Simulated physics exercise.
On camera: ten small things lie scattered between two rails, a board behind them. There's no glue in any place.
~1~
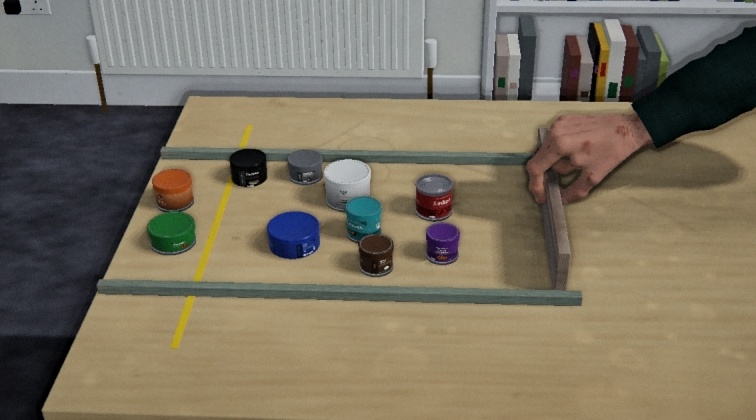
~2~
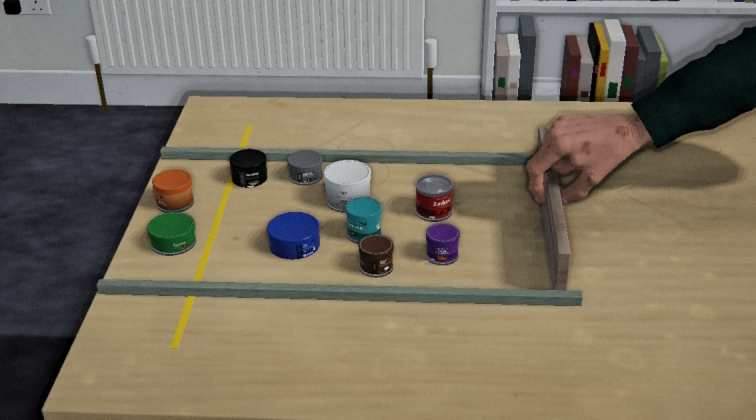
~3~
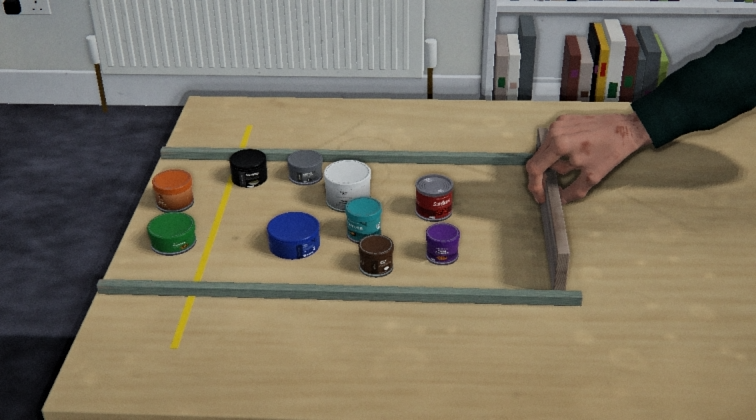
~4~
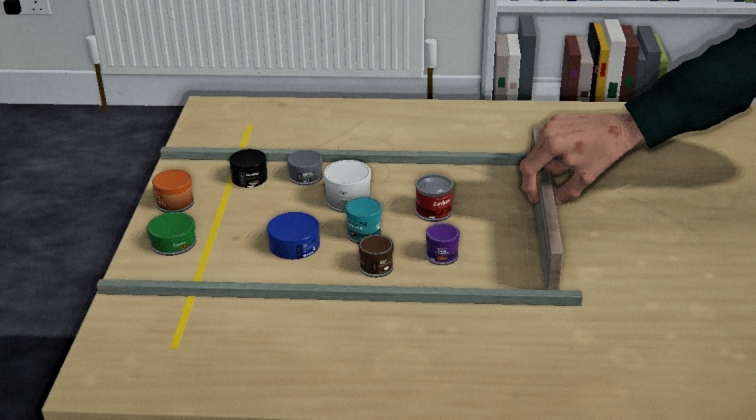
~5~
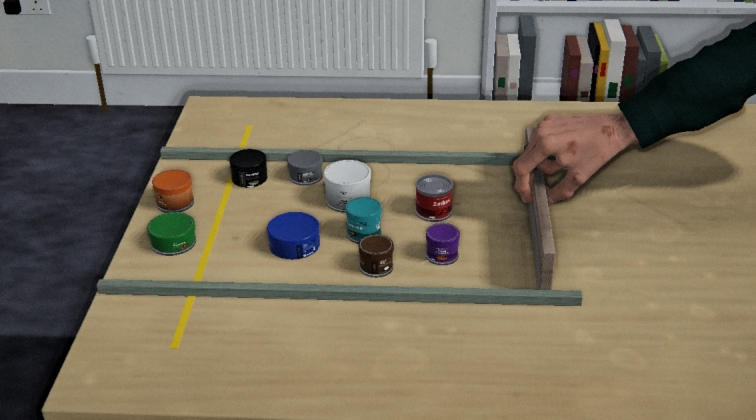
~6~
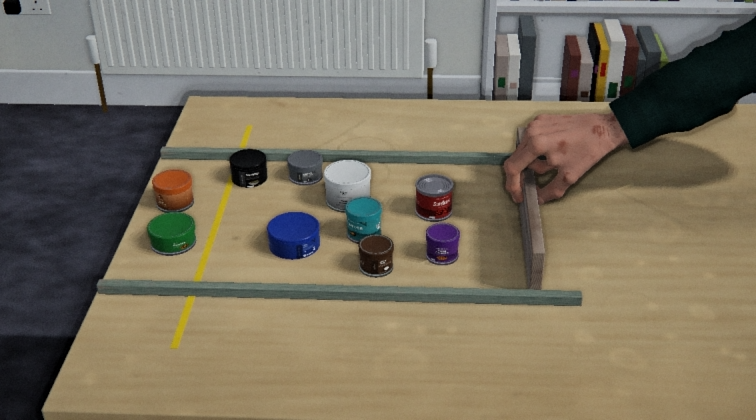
The video shows ten small coloured tins and tubs scattered between two rails on a wooden table marked with a yellow line, while a hand at the right slides an upright board slightly left toward them without touching any.
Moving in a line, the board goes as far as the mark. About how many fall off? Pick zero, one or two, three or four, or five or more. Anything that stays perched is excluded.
One or two fall off.
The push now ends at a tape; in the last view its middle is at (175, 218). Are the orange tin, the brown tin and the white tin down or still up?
In order, the orange tin goes off the edge, then the brown tin keeps its spot, then the white tin keeps its spot.
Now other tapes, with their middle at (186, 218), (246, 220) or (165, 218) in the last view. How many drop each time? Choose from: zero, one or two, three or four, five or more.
In turn: 1 or 2, zero, three or four.
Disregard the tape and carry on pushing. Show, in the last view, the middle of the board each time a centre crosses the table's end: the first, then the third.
It sits near (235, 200), and then near (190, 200).
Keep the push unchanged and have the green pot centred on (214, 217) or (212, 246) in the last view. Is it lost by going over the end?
In turn it holds its place, then holds its place.
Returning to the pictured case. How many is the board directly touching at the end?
It's touching 5 at the end.
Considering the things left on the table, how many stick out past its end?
0.
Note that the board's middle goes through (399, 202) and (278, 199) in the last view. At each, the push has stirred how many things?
Counts: 4, 9.
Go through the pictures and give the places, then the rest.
The first frame shows orange tin (173, 191); green pot (172, 233); black tub (249, 168); board (551, 205); tape (218, 219).
The second frame shows green pot (172, 234); board (551, 205).
The third frame shows black tub (249, 168); blue tub (294, 236).
The fourth frame shows orange tin (174, 191); brown tin (376, 256).
The fifth frame shows green pot (172, 234); white tin (348, 186).
The sixth frame shows orange tin (174, 191); green pot (172, 234); black tub (249, 168); board (528, 204); tape (218, 219).
A little later, none off yet; orange tin at rest near (174, 191); green pot at rest near (172, 234); black tub at rest near (249, 168).
When it is over, the number that fall off is one or two; down, green pot.
